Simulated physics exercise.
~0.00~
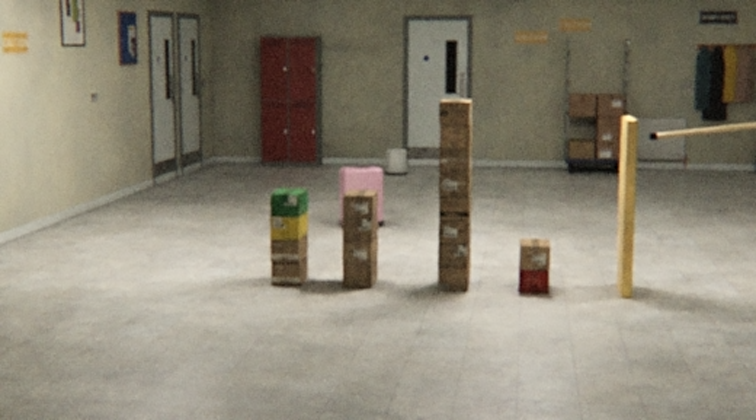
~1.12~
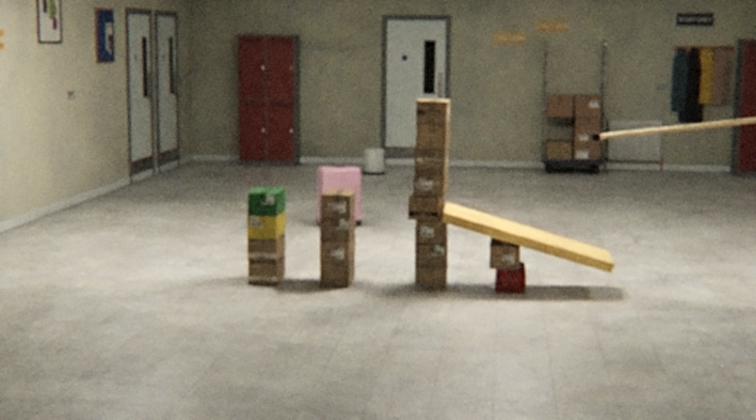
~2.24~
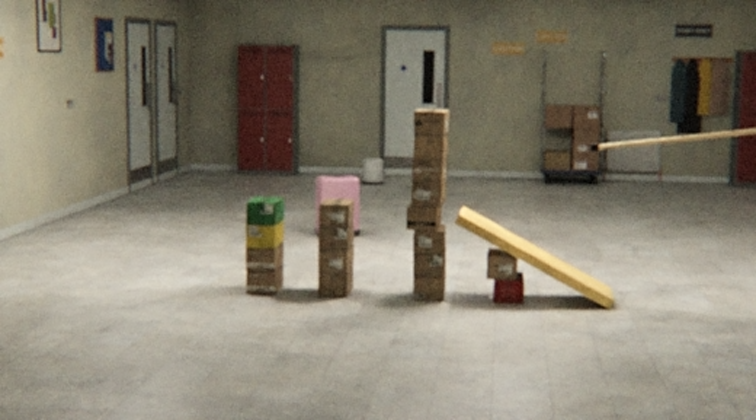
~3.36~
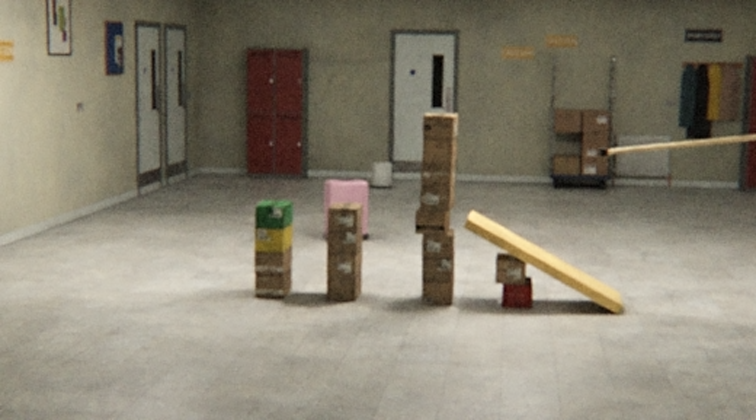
At the start, an upright yellowish board stands at the right of a row of parcel stacks in a large room, with a pole reaching in from the right edge. The board topples to the left, landing across the short stack with the red parcel and against the tall stack. The short stack's upper parcel and one in the tall stack are knocked slightly out of line. The board then slips down a little and rests slanting on the short stack, clear of the tall one. At the end, every stack still stands, the green and yellow parcels unmoved.
